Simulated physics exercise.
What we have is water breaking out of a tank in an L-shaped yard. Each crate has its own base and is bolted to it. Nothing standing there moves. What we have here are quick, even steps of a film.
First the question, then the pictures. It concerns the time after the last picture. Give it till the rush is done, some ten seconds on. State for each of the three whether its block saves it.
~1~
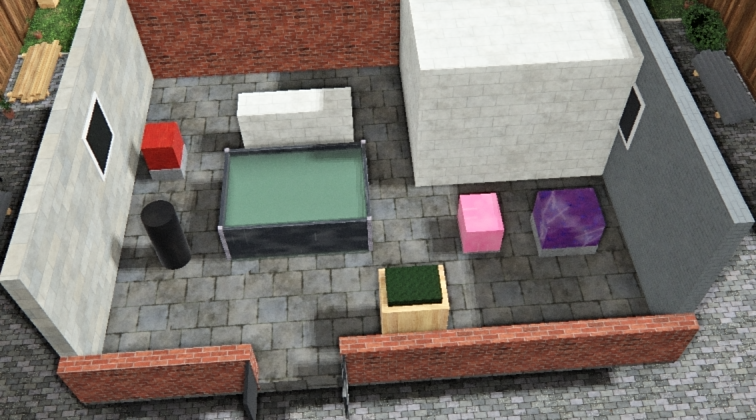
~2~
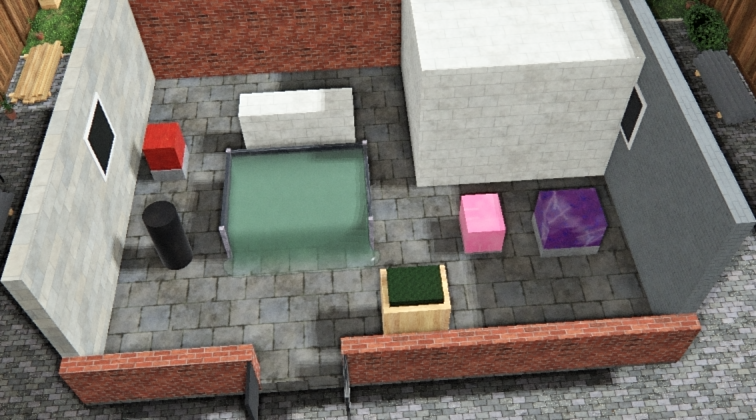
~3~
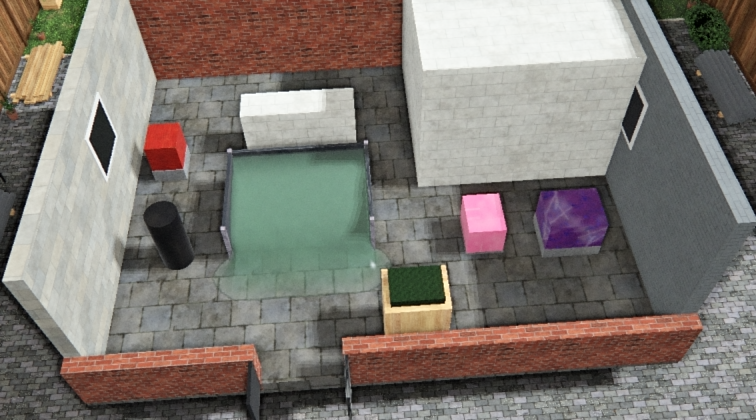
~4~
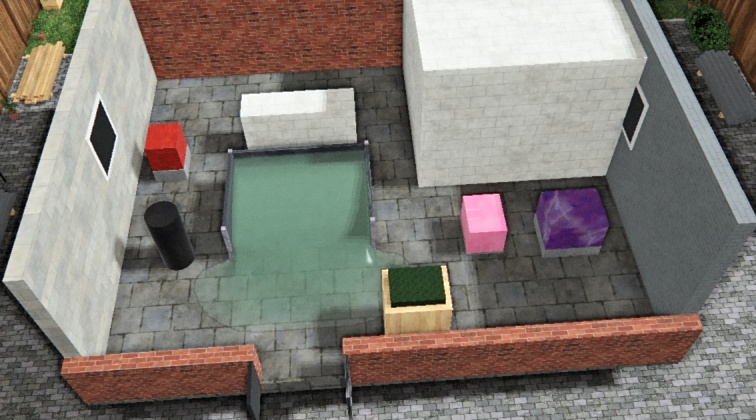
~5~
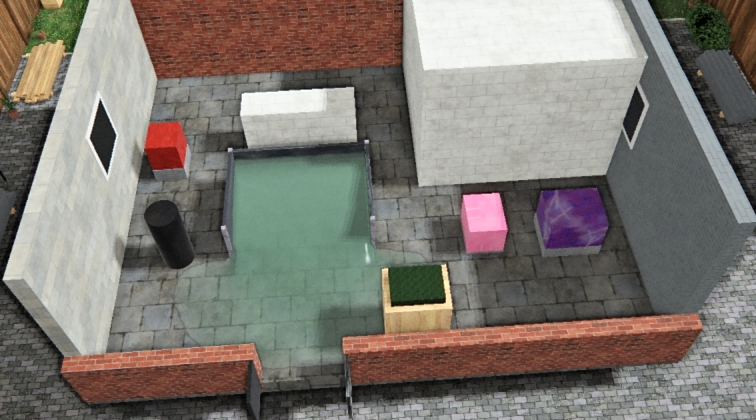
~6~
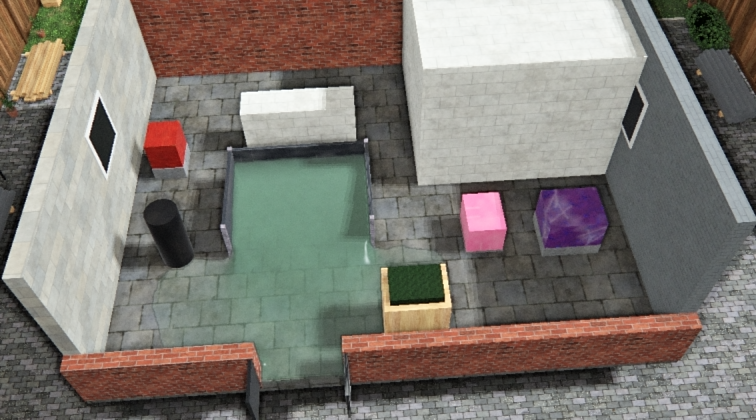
Outcome: As for the pink crate it's moistened by the water; as for the red crate it's untouched by the water; as for the purple crate it's untouched by the water.
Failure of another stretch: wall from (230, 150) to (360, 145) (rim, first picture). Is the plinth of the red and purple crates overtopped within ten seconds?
Red: Overtopped; purple: Not reached.
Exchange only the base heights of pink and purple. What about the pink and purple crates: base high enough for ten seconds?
The pink crate is not reached and the purple crate is reached.
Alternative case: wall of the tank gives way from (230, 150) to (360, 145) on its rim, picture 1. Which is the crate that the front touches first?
That would be the one in red.
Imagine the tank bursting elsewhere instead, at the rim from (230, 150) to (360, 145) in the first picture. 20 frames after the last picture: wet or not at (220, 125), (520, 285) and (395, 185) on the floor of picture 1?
Point one: Reached. Point two: Not reached. Point three: Reached.
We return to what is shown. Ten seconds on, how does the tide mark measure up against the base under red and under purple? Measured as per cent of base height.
About 60 percent and about 40 percent.
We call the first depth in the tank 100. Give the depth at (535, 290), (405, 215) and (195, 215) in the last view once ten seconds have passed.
In the order asked, some 6, 6 and 4 in a hundred.
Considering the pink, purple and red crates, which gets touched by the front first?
The pink crate.
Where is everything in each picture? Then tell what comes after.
The first picture shows the tank at (296, 187) is whole and still.
In the second picture, the front is at (227, 263), out from the gap at (300, 243).
In the third picture, the front is at (219, 276), out from the gap at (302, 245).
In the fourth picture, the front is at a hidden place, out from the gap at (302, 246).
In the fifth picture, water pours out at (303, 246) and has run to a hidden place.
In the sixth picture, the front is at a hidden place, out from the gap at (302, 245).
A moment on, water covers 25 % of the floor; the pink crate water round its plinth, the red crate not reached, the purple crate not reached.
Next, water covers 35 % of the floor; the pink crate water round its plinth, the red crate not reached, the purple crate water round its plinth.
Then, water covers 50 % of the floor; the pink crate water round its plinth, the red crate water round its plinth, the purple crate water round its plinth.
Later, water covers 75 % of the floor; the pink crate water round its plinth, the red crate water round its plinth, the purple crate water round its plinth.
In the end, water covers 95 % of the floor; the pink crate was topped, the red crate stayed above the water, the purple crate stayed above the water.
